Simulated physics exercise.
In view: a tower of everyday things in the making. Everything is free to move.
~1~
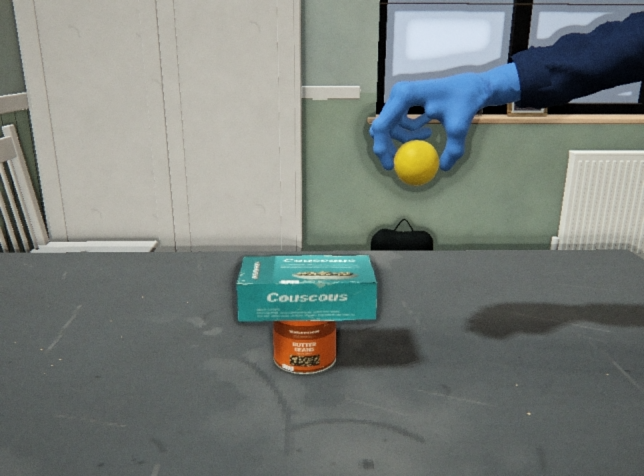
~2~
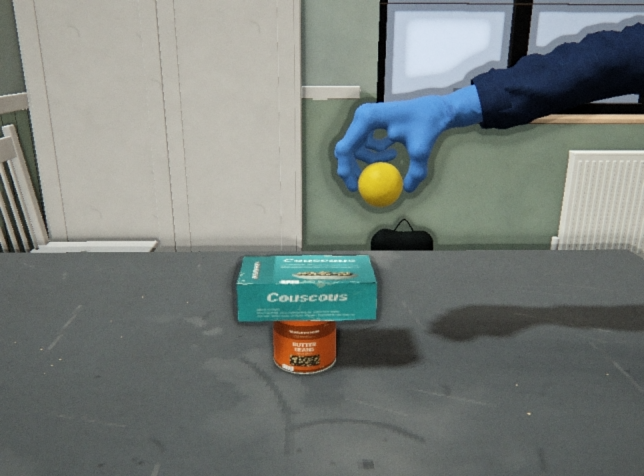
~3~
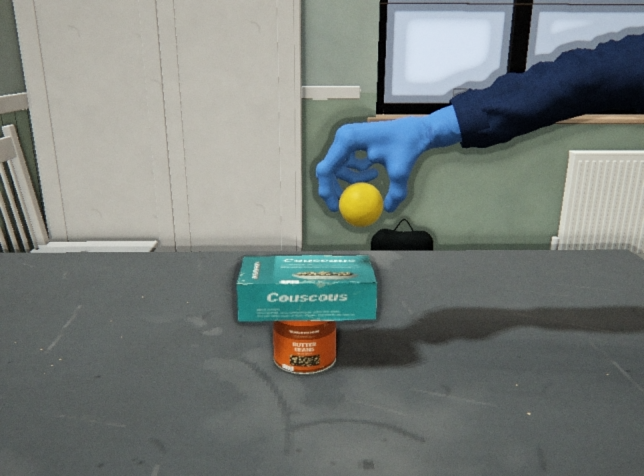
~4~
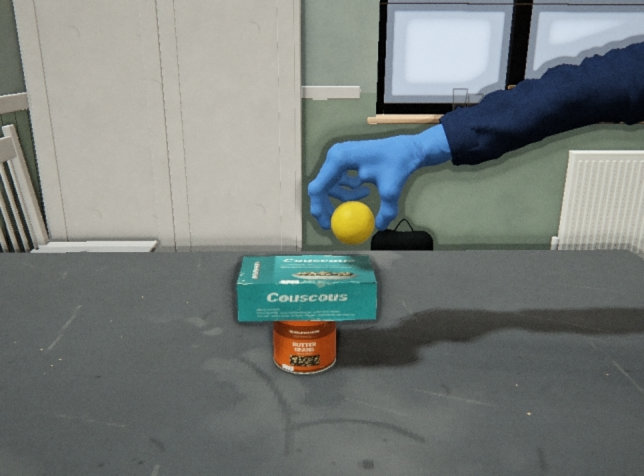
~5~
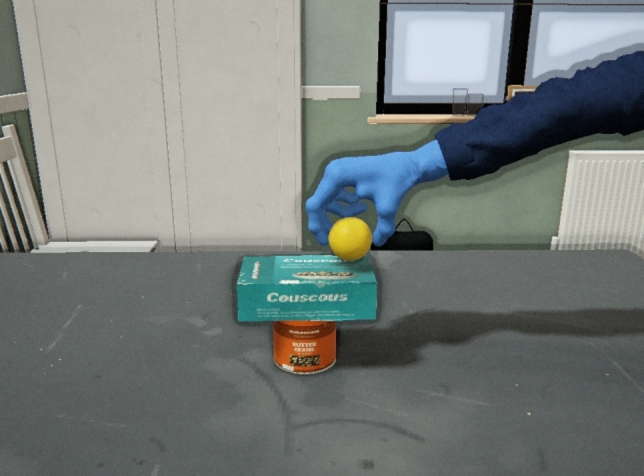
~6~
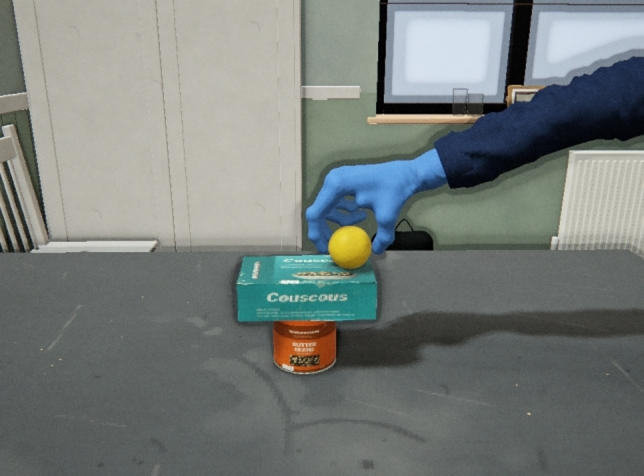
A blue-gloved hand carried a yellow lemon leftward and down, then set it on the right part of a turquoise couscous packet resting on an orange tin, keeping its fingers around the lemon.
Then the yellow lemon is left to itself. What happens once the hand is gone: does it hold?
Outcome: The pile keeps its balance.
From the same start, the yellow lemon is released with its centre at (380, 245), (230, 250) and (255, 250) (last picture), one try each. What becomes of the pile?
First try: It comes apart; second try: It gives way; third try: It stays up.
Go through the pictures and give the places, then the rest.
On its way; yellow lemon (416, 163); turquoise packet (307, 287), in the first frame.
On its way; yellow lemon (380, 184); turquoise packet (307, 287), in the second frame.
On its way; yellow lemon (361, 204); turquoise packet (307, 287), in the third frame.
On its way; yellow lemon (353, 223); turquoise packet (307, 287), in the fourth frame.
On its way; yellow lemon (350, 239); turquoise packet (307, 287), in the fifth frame.
Set down, still held; yellow lemon (350, 247); turquoise packet (307, 287), in the sixth frame.
Then, 1.00 s past the last view, nothing moves.
Then, 2.10 s past the last view, things are still on the move.
Finally, all 3 still in place. Final places as the last picture's camera would see them, yellow lemon near (354, 248). The pile stays up.
